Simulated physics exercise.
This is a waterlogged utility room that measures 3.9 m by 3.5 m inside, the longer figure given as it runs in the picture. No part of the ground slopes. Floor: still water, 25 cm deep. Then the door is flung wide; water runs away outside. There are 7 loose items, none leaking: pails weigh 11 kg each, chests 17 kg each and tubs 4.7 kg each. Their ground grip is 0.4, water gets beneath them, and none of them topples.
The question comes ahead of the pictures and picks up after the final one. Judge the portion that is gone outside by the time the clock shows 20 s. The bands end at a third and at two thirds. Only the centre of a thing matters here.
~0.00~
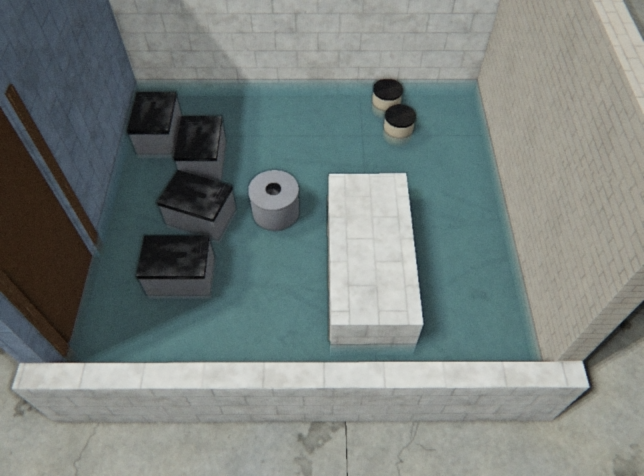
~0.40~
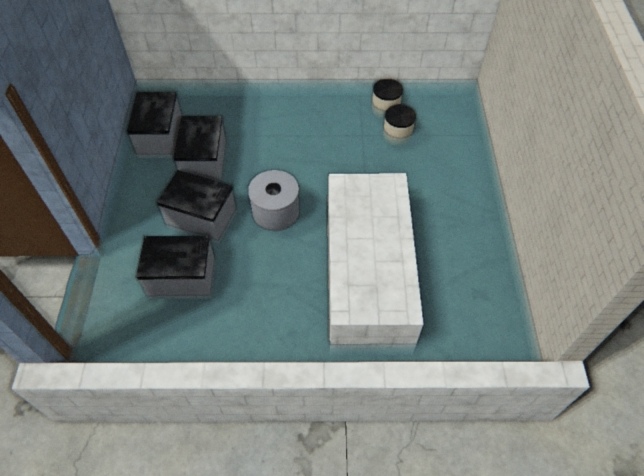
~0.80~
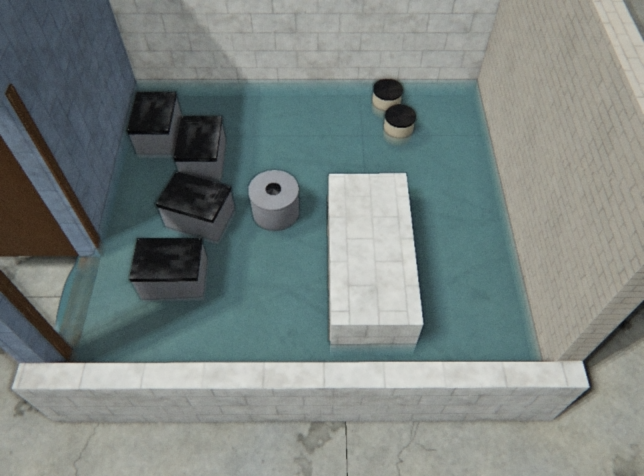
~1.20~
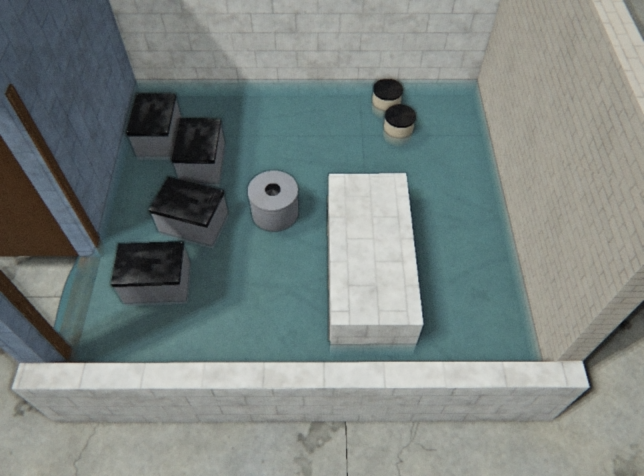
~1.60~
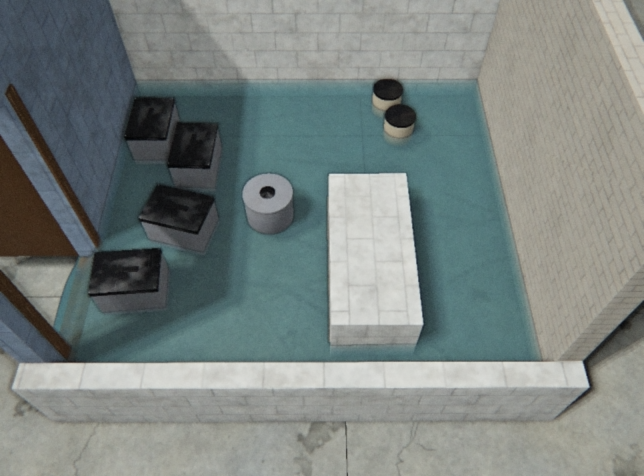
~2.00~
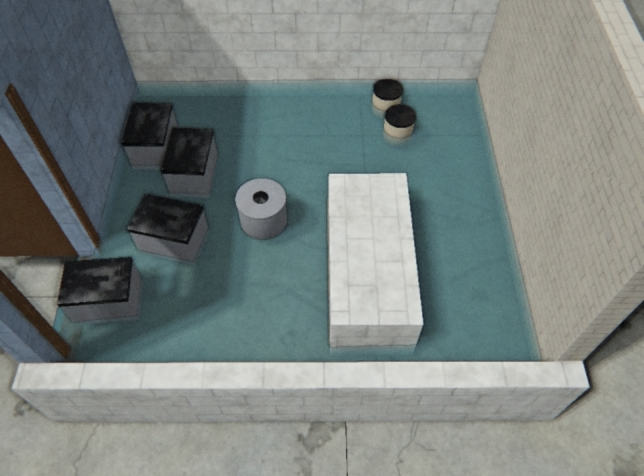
The portion is two thirds or larger.
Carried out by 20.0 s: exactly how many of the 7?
That would be 5 of them.
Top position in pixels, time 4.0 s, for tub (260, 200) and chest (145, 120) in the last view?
Approx. (232, 238); approx. (129, 158).
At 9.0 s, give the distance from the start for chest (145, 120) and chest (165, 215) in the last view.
Washed out; gone out.
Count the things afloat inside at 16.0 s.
At that time, 0.
After 4.0 s 1 of 7 are out; 6 afloat.
After 9.0 s 4 of 7 are out; 3 afloat.
After 16.0 s 5 of 7 are out; 0 afloat.
After 20.0 s 5 of 7 are out; 0 afloat.
